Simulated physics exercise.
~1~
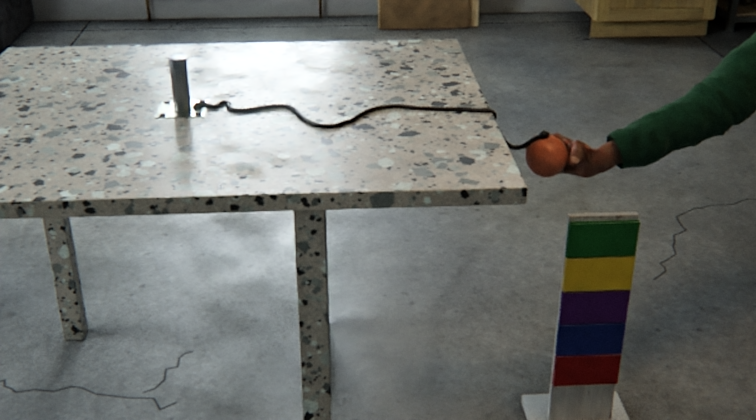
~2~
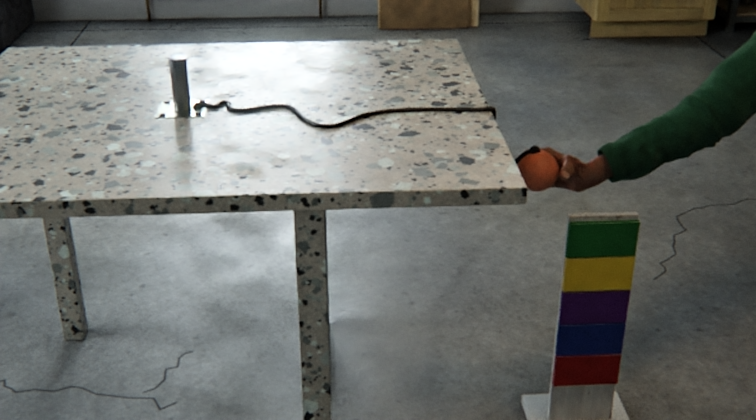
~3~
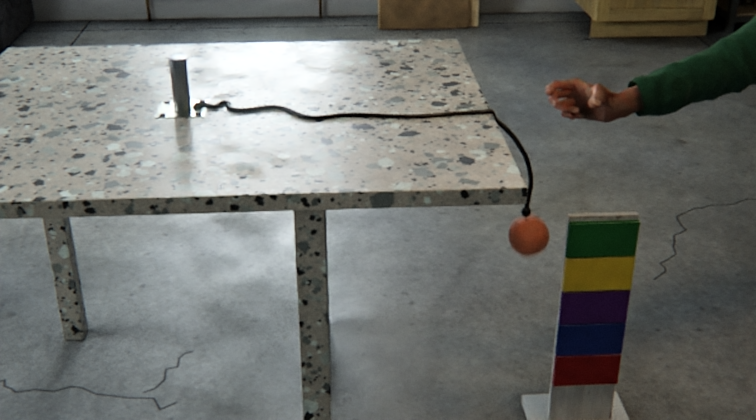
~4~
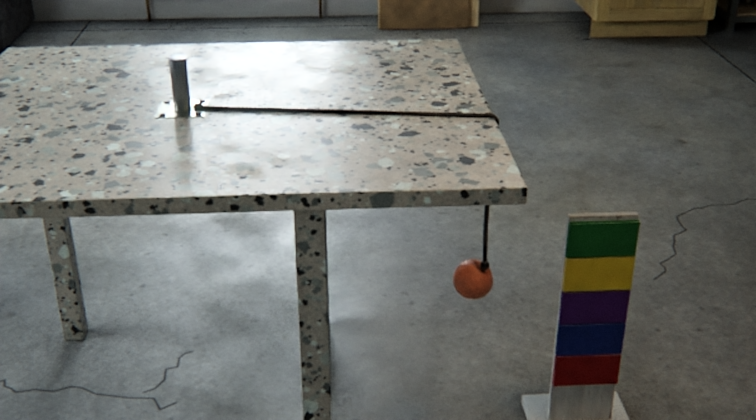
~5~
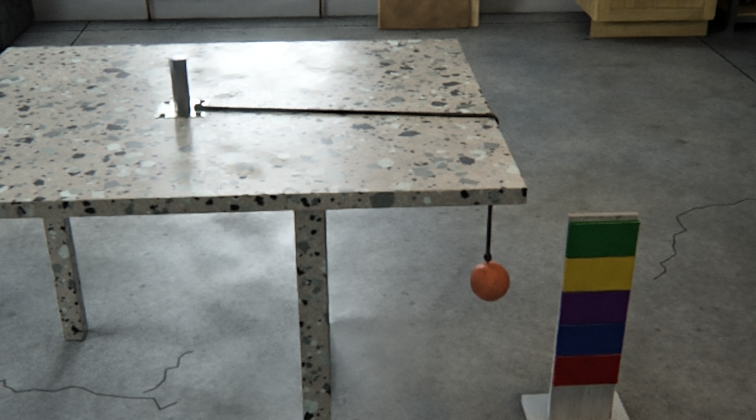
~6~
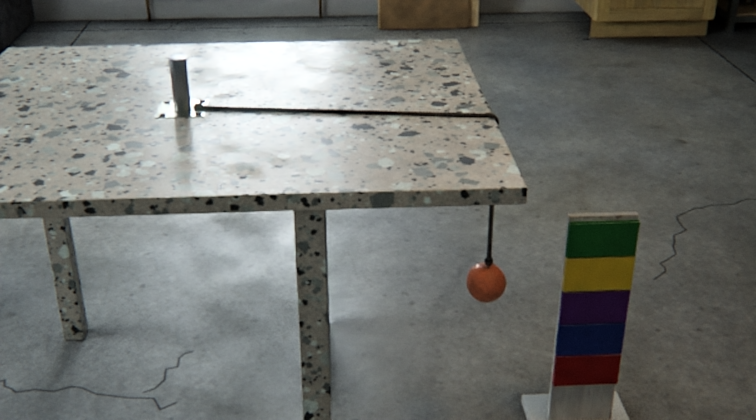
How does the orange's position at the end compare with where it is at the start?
At the start the orange is held in a hand just beyond the table's right edge, above the height of the coloured scale. At the end it is lower and further left, hanging from the cord below the table edge, level with the yellow band.
In a room with a cracked grey floor, a still camera looks slightly down on a speckled stone-like table. A dark cord runs from a short grey post on the tabletop to an orange held by a green-sleeved hand just past the right edge, near an upright scale banded green, yellow, purple, blue and red from top to bottom. The hand shifts the orange slightly left and down, then lets go and draws back. The orange drops and swings left as the slack cord pulls straight. After a small shift back right, it hangs below the table edge, level with the yellow band.
